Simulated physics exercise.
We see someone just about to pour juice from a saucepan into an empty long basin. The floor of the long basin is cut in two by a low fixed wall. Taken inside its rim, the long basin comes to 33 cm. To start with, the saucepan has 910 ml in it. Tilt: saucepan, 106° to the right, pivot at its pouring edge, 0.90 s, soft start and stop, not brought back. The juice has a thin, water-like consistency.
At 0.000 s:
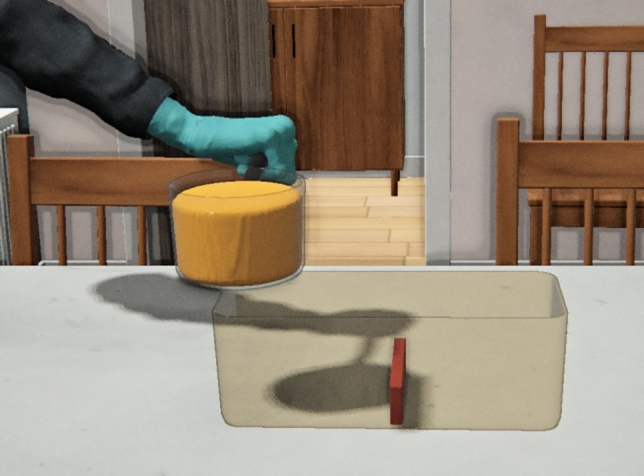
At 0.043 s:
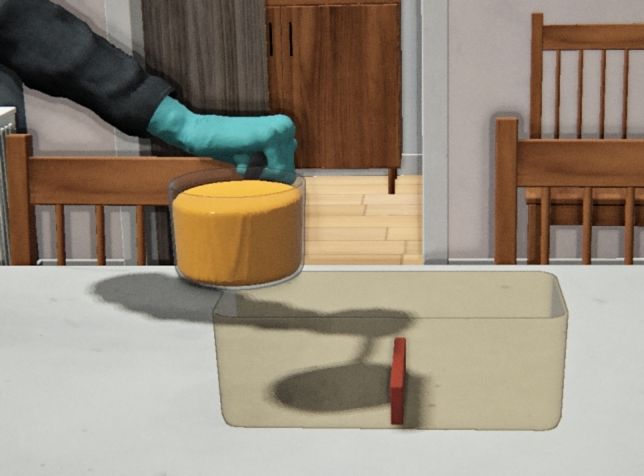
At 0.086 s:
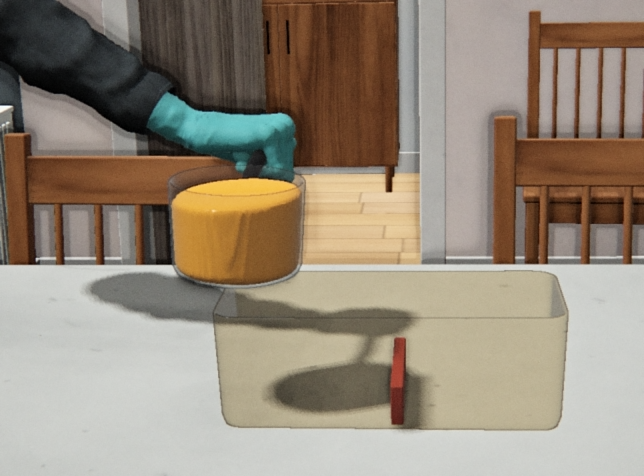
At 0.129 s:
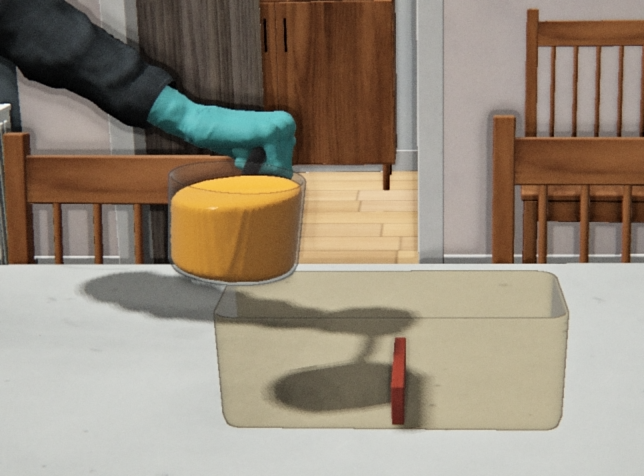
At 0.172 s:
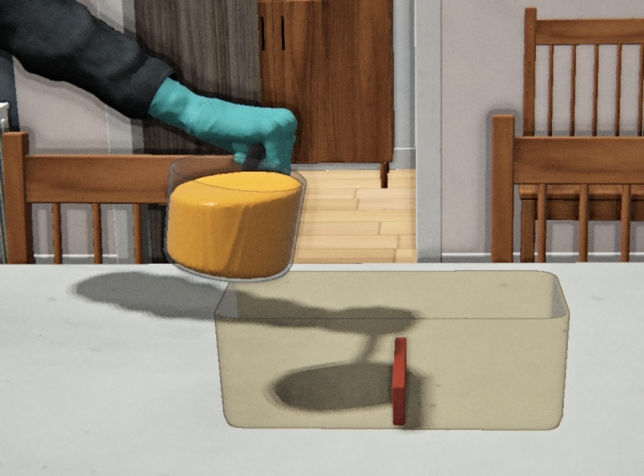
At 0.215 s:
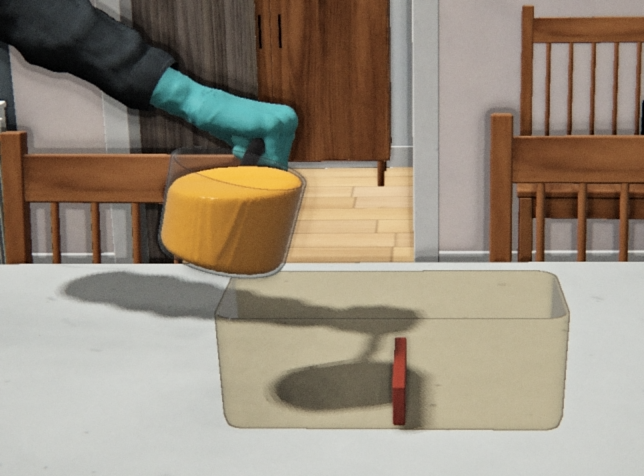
In a room with wooden chairs and a pale tabletop, a teal-gloved hand holds a clear pan of orange juice above the left end of an empty long basin with a red upright piece. The pan starts level, then slowly tilts rightward, its left side rising slightly while the juice shifts toward the right rim.
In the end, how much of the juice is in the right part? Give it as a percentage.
Roughly 78 percent is in the right part.
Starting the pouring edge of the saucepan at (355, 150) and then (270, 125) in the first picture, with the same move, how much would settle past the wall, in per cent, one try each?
I'd expect close to 85 per cent and then close to 70 per cent.
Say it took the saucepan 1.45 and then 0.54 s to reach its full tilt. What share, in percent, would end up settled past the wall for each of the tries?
About 80 %, then about 60 %.
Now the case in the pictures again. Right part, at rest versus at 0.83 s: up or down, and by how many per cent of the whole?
The amount climbs by around 22.
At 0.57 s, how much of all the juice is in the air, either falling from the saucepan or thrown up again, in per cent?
Roughly 28 percent.
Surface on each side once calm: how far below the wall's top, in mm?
Left: Roughly 32 mm; right: Roughly 4 mm.
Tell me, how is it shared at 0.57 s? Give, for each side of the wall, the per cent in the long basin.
5 per cent left and 0 right, roughly.
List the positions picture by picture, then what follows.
In the first picture, it leans 0°; its right rim is at (303, 184); the juice meets the walls at (175, 195) and (302, 195); the long basin's rim runs from (223, 295) to (561, 296); the wall's top is at (398, 362).
In the second picture, it leans 1°; its right rim is at (304, 184); the juice meets the walls at (175, 196) and (302, 194).
In the third picture, it leans 2°; its right rim is at (304, 184); the juice meets the walls at (175, 195) and (302, 191).
In the fourth picture, it leans 5°; its right rim is at (304, 185); the juice meets the walls at (174, 193) and (302, 188).
In the fifth picture, it leans 9°; its right rim is at (305, 185); the juice meets the walls at (174, 189) and (302, 184).
In the sixth picture, it leans 14°; its right rim is at (304, 186); the juice meets the walls at (173, 182) and (303, 180).
By 0.57 s the tilt is 75° and 67 per cent is still to pour, 5 is left of the wall and 0 right of it.
By 0.83 s the tilt is 104° and 13 per cent is still to pour, 7 is left of the wall and 55 right of it.
By 1.10 s the tilt is 106° and 1 per cent is still to pour, 17 is left of the wall and 78 right of it.
By 1.40 s the tilt is 106° and 0 per cent is still to pour, 20 is left of the wall and 79 right of it.
At rest 21 per cent lies left of the wall, 78 right of it and 1 outside.
